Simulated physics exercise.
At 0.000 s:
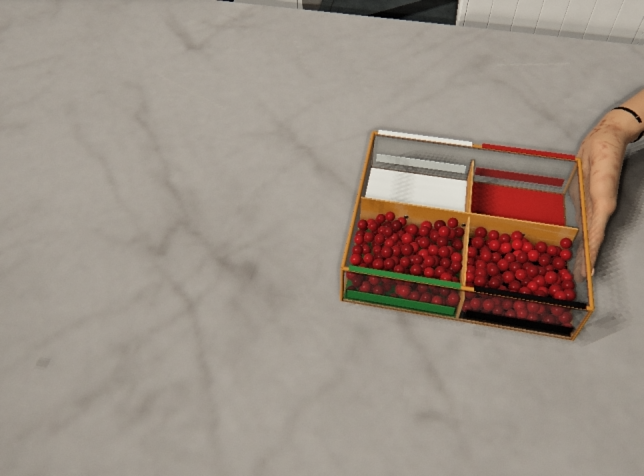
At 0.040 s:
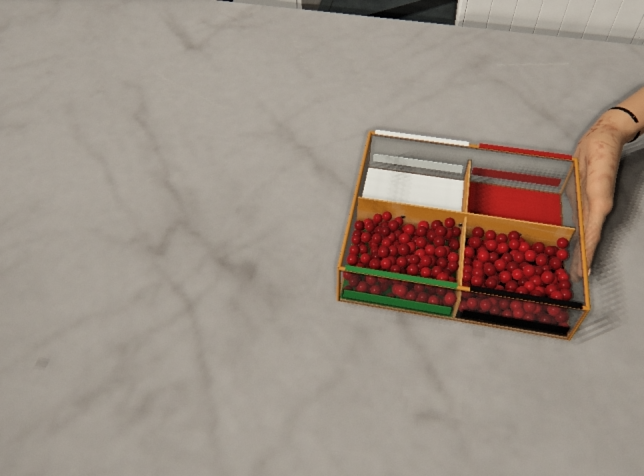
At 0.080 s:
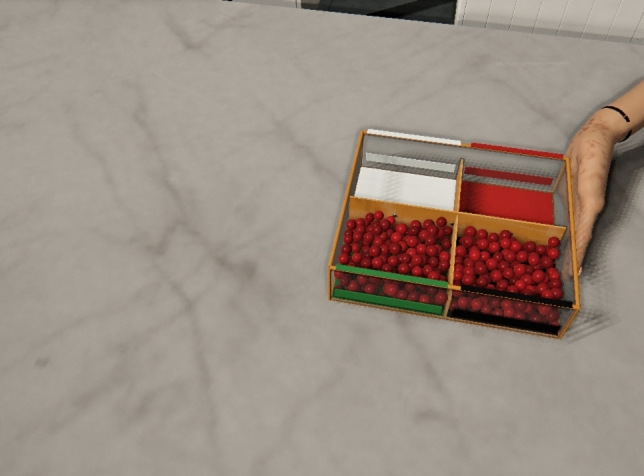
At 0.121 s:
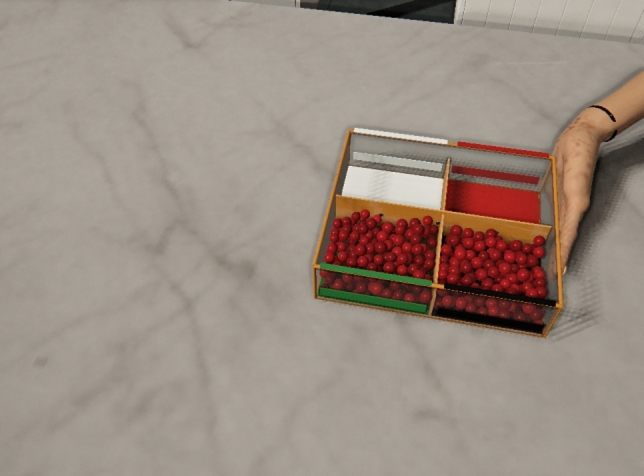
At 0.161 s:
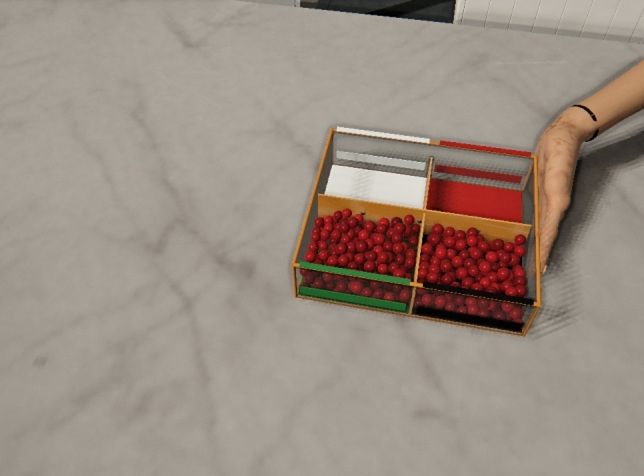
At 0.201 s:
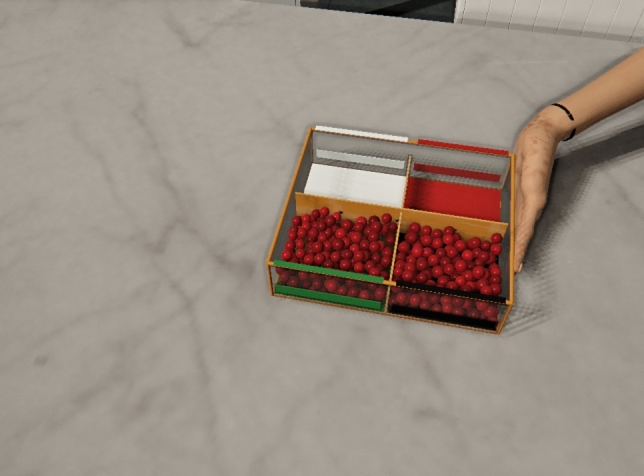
On a grey marble countertop, a hand pushing a four-compartment tray of red berries leftward, the berries filling the two front sections.
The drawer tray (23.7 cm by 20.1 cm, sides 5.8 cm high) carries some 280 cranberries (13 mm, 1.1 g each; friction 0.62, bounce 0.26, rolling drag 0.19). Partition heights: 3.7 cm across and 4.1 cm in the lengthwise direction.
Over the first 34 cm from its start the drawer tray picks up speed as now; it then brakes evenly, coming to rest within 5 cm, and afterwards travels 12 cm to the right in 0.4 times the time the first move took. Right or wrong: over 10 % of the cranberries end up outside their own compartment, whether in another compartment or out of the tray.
Wrong.
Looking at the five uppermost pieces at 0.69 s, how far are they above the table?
About 5 cm above the table.
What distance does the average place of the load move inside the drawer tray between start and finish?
The displacement comes to around 1.5 cm by the end.
After 0.39 s, tilt 0 degrees; green 50 %, black 50 %; 0 % away from where they began.
After 0.54 s, tilt 0 degrees; green 50 %, black 50 %; 0 % away from where they began.
Then, at 0.69 s, tilt 0 degrees; green 55 %, black 45 %; 5 % away from where they began.
After 0.83 s, tilt 0 degrees; green 55 %, black 45 %; 5 % away from where they began.
In the end, at 1.3 s, green 55 %, black 45 %; 5 % away from where they began.
